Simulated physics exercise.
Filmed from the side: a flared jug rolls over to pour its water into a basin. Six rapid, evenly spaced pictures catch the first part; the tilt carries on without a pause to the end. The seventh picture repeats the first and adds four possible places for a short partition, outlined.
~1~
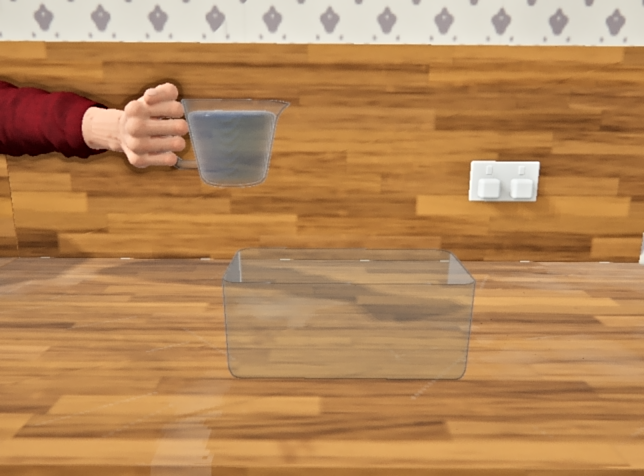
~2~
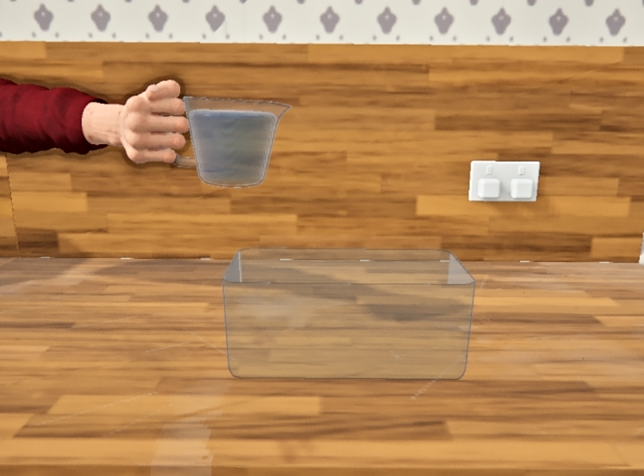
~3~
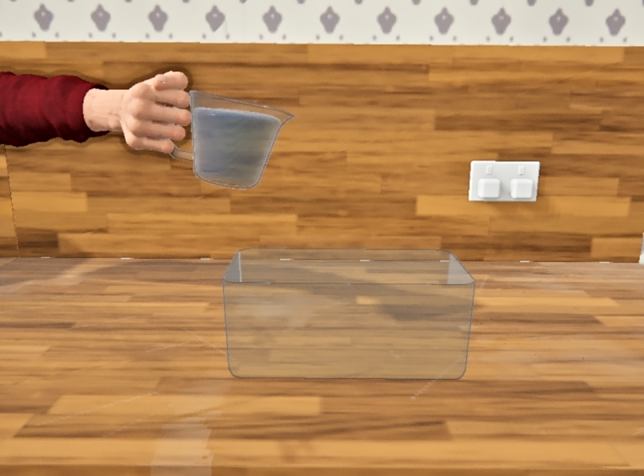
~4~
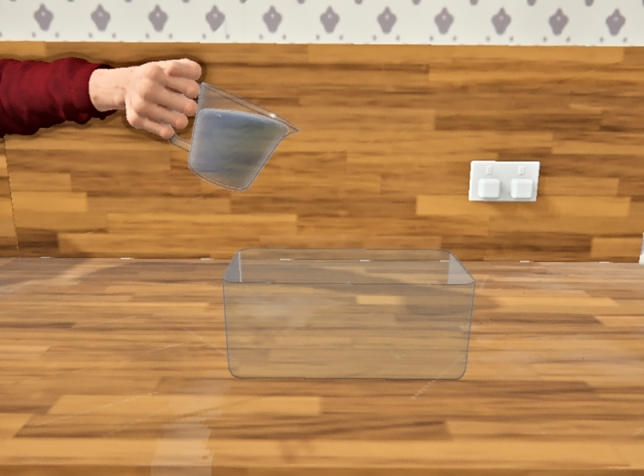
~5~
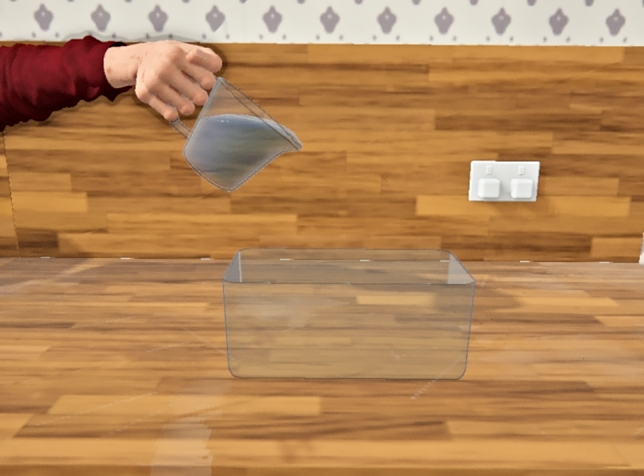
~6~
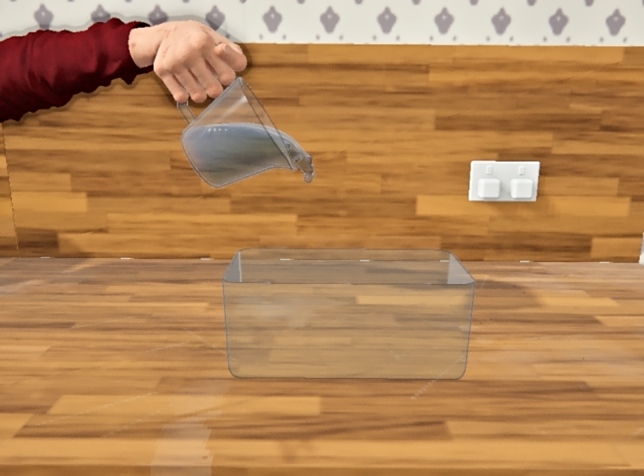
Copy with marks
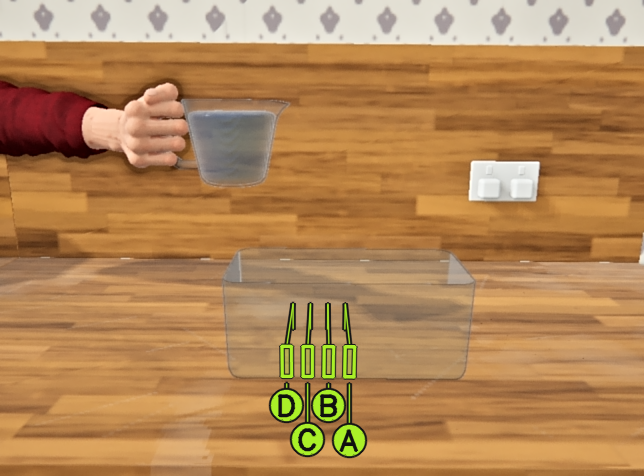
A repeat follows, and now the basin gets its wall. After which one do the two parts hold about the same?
Slot B.
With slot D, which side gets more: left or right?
The right side.
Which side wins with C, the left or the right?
More ends on the right.
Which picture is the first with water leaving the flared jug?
Picture 5.
On the marked copy, A at (349, 384); B at (328, 383); C at (307, 383); D at (286, 383).
Choosing A, about 71 % ends left of the wall and 24 % right of it; 5 % is lost outside.
Choosing B, about 52 % ends left of the wall and 43 % right of it; 4 % is lost outside.
Choosing C, about 31 % ends left of the wall and 66 % right of it; 3 % is lost outside.
Choosing D, about 5 % ends left of the wall and 91 % right of it; 3 % is lost outside.
